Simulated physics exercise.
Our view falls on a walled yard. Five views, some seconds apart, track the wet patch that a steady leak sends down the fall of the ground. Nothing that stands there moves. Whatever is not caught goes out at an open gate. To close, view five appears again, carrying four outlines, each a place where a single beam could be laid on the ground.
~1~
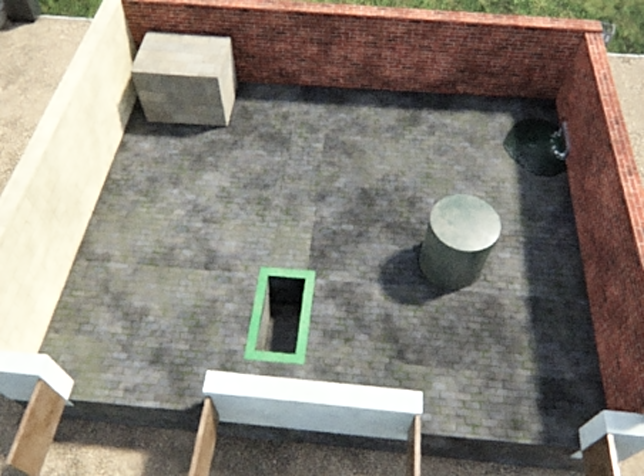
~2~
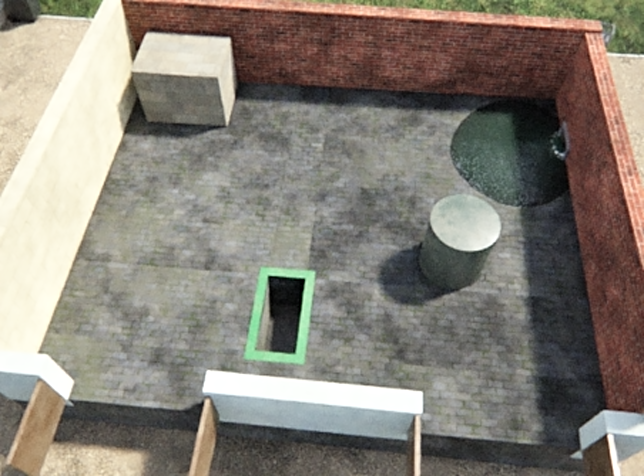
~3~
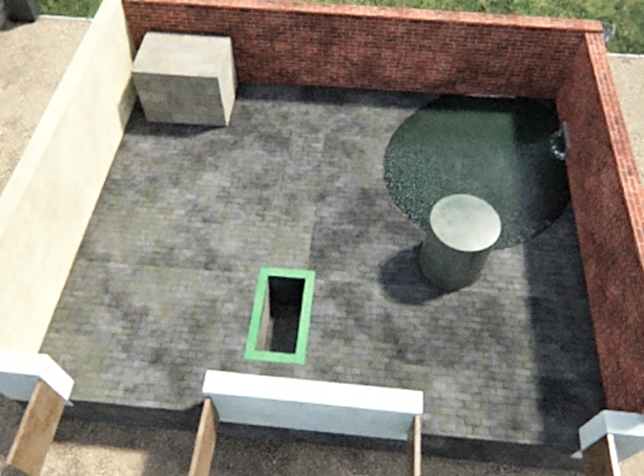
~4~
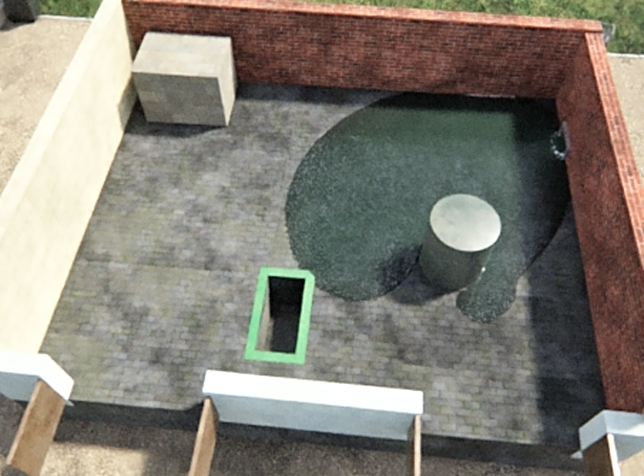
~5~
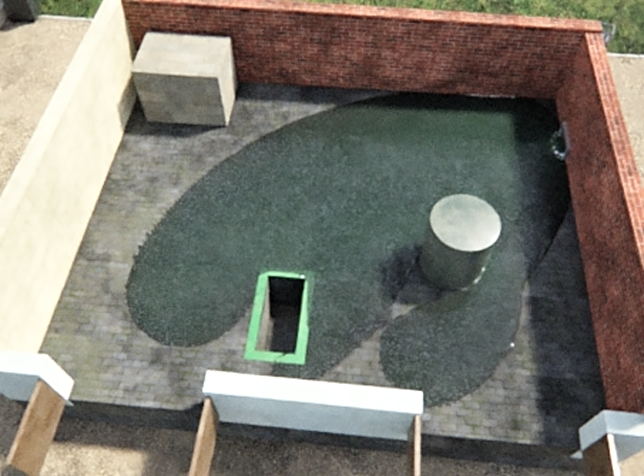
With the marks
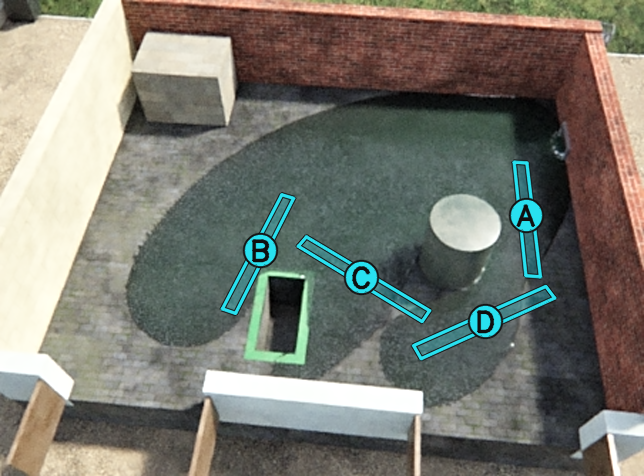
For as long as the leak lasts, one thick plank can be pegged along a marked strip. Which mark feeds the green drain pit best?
B is best.
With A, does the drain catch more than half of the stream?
No.
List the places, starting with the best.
B, D, A, C.
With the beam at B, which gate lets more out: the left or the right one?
More leaves on the left.
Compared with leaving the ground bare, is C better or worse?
Worse.
In cyan, A from (533, 276) to (520, 162); B from (228, 311) to (287, 196); C from (302, 241) to (425, 316); D from (417, 352) to (550, 292).
With A, about 21 % of the stream goes into the green drain pit, about 79 % out by the gates.
With B, about 58 % of the stream goes into the green drain pit, about 42 % out by the gates.
With C, next to none of the stream goes into the green drain pit, about 99 % out by the gates.
With D, about 33 % of the stream goes into the green drain pit, about 67 % out by the gates.
